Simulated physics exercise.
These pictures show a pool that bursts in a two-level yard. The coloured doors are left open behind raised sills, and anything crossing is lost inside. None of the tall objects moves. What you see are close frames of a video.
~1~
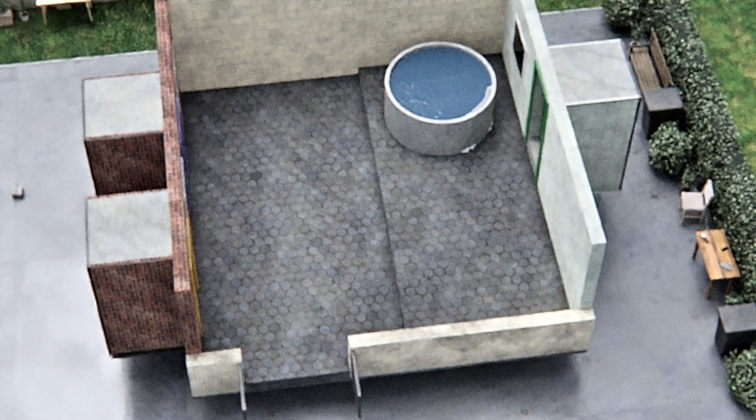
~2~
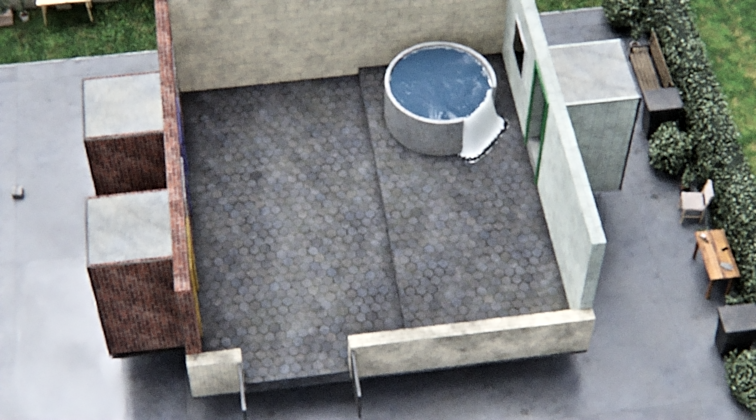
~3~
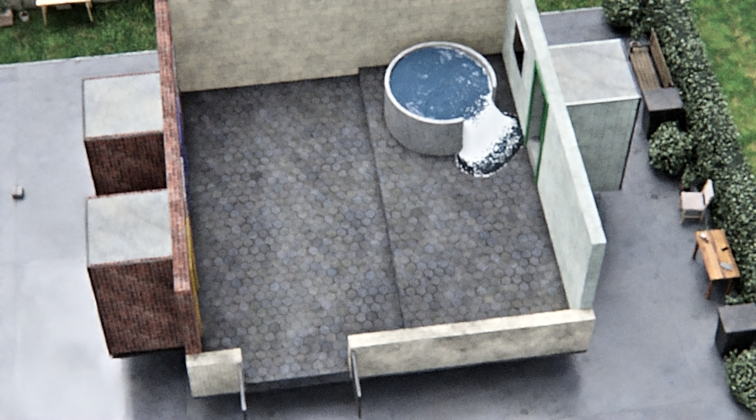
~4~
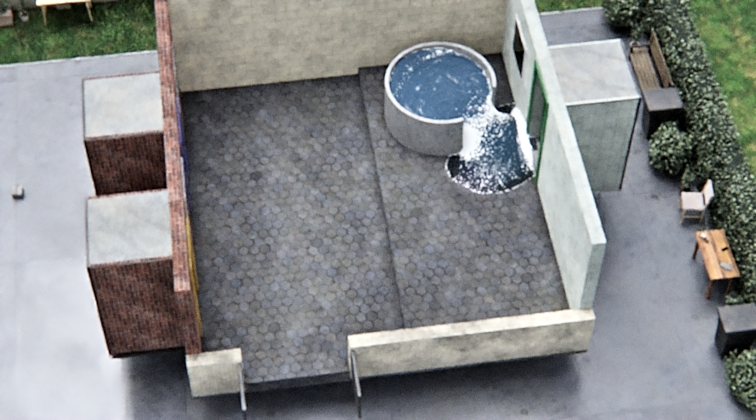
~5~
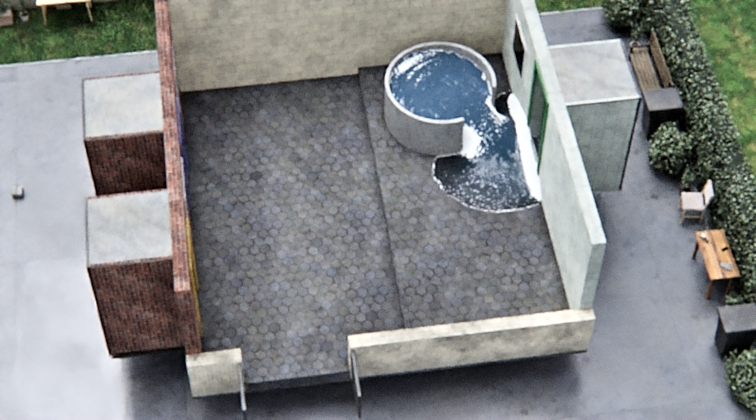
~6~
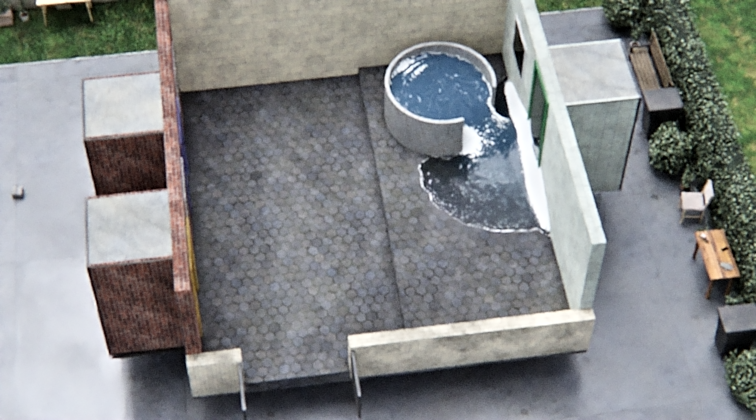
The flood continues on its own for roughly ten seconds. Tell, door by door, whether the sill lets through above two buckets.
My prediction: The blue door will not count as flooded. The yellow door will count as flooded. The green door will count as flooded.
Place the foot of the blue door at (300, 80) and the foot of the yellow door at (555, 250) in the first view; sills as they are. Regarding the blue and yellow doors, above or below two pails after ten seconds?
Result - blue: Remains beneath it; yellow: Goes past the limit.
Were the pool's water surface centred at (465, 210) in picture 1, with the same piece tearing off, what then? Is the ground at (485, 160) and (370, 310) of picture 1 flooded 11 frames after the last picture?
I'd say watered for the first and watered for the second.
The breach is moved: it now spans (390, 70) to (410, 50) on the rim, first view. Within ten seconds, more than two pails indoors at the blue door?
Result - blue overshoots.
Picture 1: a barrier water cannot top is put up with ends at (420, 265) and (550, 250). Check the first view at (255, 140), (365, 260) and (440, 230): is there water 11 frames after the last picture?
Outcome per location, in sequence: Unsoaked, soaking, soaking.
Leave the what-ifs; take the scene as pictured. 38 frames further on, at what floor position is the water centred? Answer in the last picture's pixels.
Close to pixel (400, 222).
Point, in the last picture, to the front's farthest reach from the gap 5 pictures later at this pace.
The front should reach about (571, 327).
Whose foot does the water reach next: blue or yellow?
That's the yellow door.
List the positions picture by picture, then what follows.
In the first frame, still water in the round tank at (440, 84).
In the second frame, the front is at (505, 122), out from the gap at (481, 128).
In the third frame, water pours out at (481, 128) and has run to (475, 173).
In the fourth frame, water pours out at (481, 129) and has run to (512, 186).
In the fifth frame, water pours out at (481, 129) and has run to (540, 200).
In the sixth frame, the front is at (549, 232), out from the gap at (481, 129).
A moment on, water covers 20 % of the floor; the blue door not reached, the yellow door not reached, the green door over two buckets in.
Next, water covers 25 % of the floor; the blue door not reached, the yellow door not reached, the green door far over two buckets in.
Then, water covers 50 % of the floor; the blue door not reached, the yellow door not reached, the green door far over two buckets in.
Later, water covers 75 % of the floor; the blue door wet at the sill, nothing in, the yellow door far over two buckets in, the green door far over two buckets in.
In the end, water covers 85 % of the floor; the blue door wet at the sill, nothing in, the yellow door far over two buckets in, the green door far over two buckets in.
